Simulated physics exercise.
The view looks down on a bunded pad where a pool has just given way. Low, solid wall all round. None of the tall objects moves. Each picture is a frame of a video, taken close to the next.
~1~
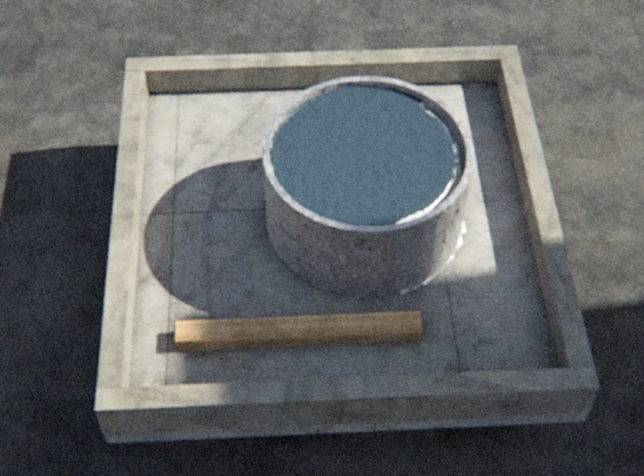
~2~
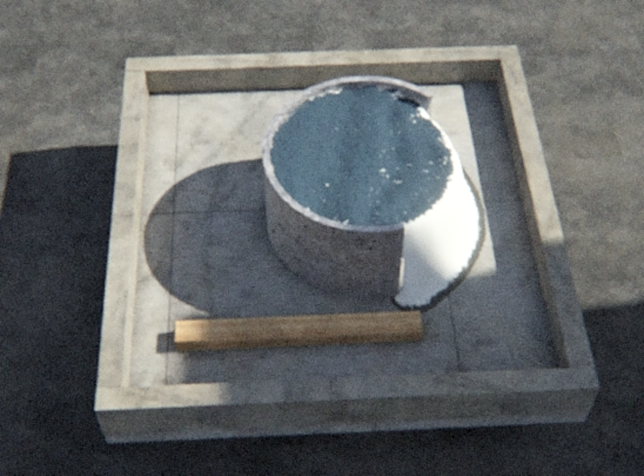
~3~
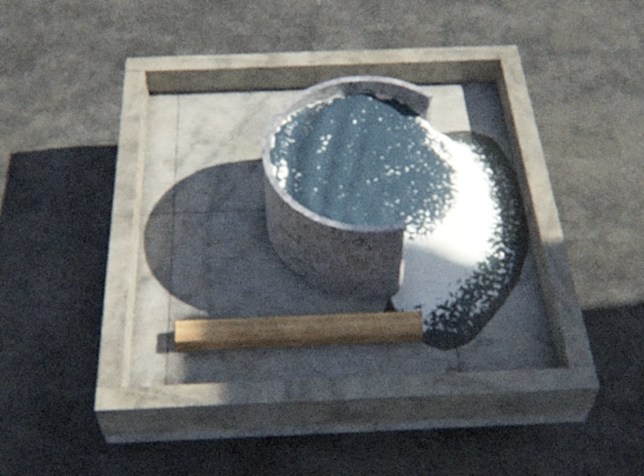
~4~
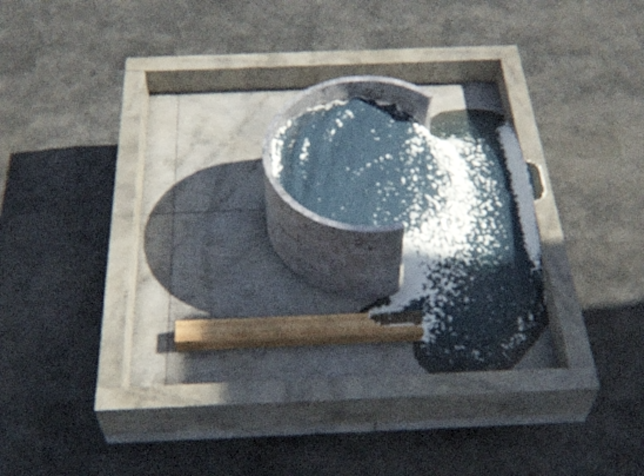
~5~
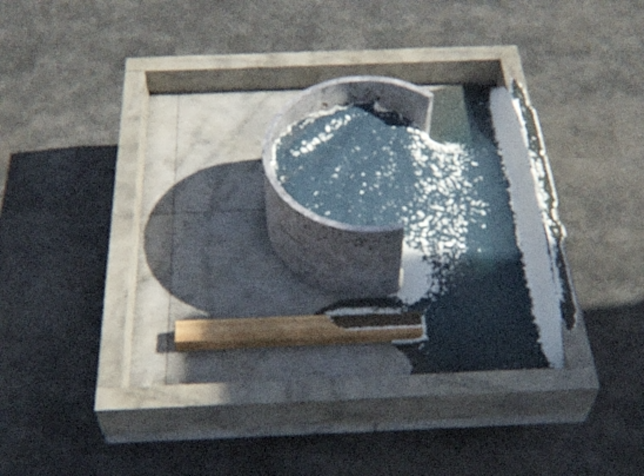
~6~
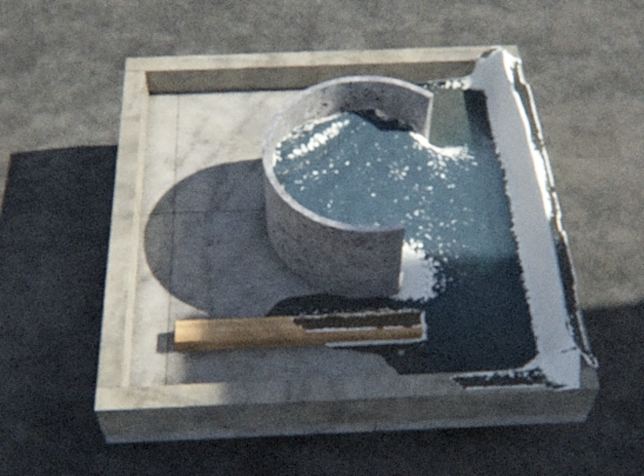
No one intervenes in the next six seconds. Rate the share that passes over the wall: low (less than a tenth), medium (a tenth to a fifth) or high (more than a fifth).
High.
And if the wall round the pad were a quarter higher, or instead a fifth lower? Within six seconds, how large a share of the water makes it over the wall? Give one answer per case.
Well, you'd get 14 per cent in the first case and 34 per cent in the second.
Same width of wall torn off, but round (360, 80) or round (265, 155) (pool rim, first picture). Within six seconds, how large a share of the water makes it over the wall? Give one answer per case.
You'd see close to 18 per cent in the first try and close to 14 per cent in the second.
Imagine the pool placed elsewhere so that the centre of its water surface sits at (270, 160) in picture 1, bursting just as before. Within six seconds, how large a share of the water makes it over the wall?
14 %.
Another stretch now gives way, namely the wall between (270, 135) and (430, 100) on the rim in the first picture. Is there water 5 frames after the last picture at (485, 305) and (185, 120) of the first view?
Going through them one by one, I'd say spared, then drenched.
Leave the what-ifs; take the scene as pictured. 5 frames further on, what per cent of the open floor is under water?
Around 50 in a hundred.
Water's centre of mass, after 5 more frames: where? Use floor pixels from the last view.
I'd put it at around (431, 234).
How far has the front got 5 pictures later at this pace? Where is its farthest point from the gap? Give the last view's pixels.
By then the tip should be at about (134, 329).
A moment on, water covers 40 % of the floor; the low wall has let 4 % over.
Next, water covers 50 % of the floor; the low wall has let 13 % over.
Then, water covers 75 % of the floor; the low wall has let 21 % over.
Later, water covers 80 % of the floor; the low wall has let 23 % over.
In the end, water covers 80 % of the floor; the low wall has let 23 % over.
